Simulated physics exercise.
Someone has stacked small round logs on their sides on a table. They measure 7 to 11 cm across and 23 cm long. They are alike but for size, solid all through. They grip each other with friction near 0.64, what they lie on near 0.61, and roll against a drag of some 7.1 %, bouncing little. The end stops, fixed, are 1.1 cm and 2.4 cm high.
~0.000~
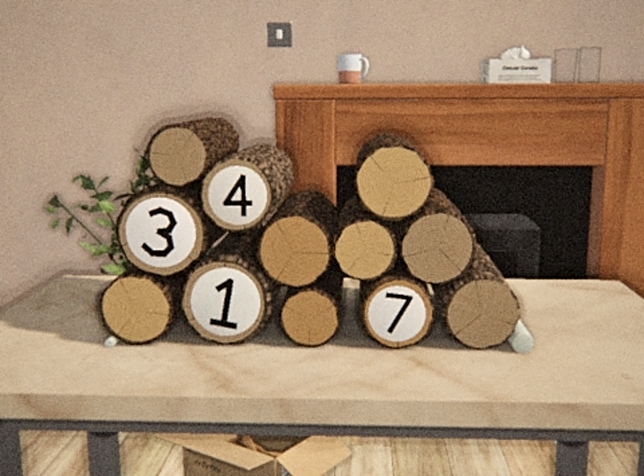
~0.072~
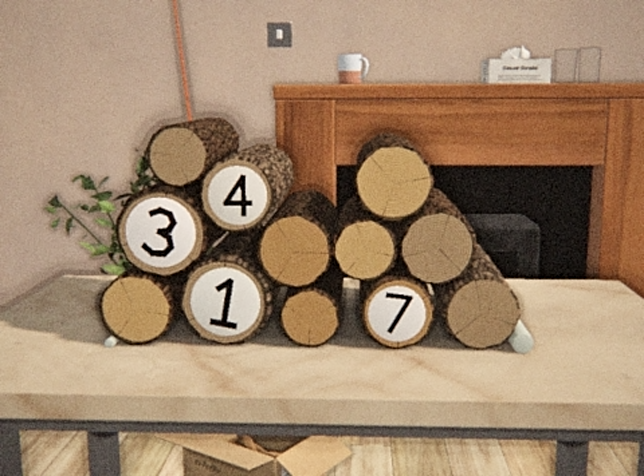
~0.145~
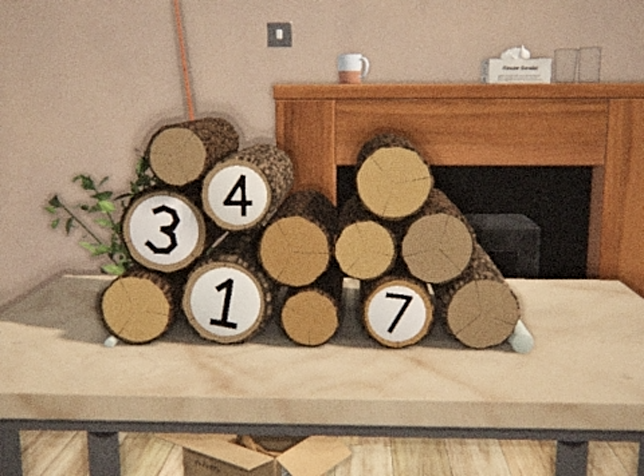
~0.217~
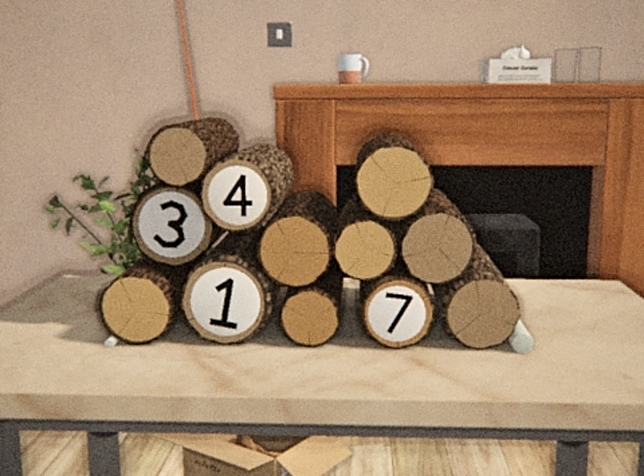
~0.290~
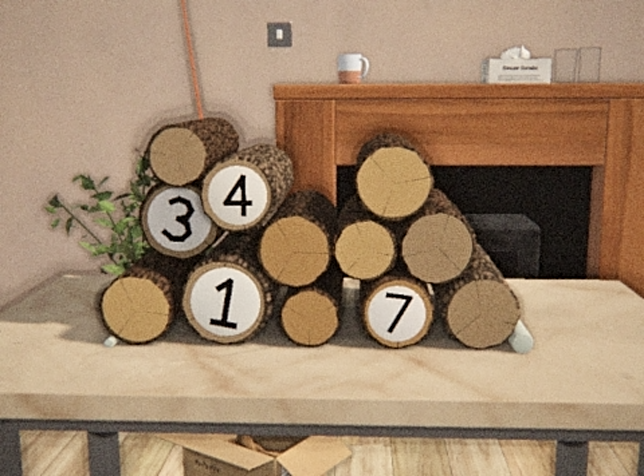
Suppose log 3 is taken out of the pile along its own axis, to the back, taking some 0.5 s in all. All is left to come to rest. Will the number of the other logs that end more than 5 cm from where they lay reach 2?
Yes, the count is 2.
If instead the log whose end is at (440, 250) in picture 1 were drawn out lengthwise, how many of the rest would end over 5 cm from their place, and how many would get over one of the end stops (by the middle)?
Then 1 and 0.
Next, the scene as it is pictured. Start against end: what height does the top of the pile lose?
About 2 cm.
After 0.64 s, 0 now displaced over 5 cm; no. 4 1.2 cm left and 1.4 cm down.
After 0.81 s, 2 now displaced over 5 cm; 1 over the left round bar; no. 4 6 cm left and 3.7 cm down.
After 1.22 s, 2 now displaced over 5 cm; 2 over the left round bar; no. 4 16 cm left and 6 cm down.
After 1.78 s, 2 now displaced over 5 cm; 2 over the left round bar; no. 4 36 cm left and 14 cm down.
At rest by 2.1 s, 2 moved over 5 cm; 2 over the left round bar; no. 4 fallen off to the left; top of the pile 24 cm high, from 26 cm.
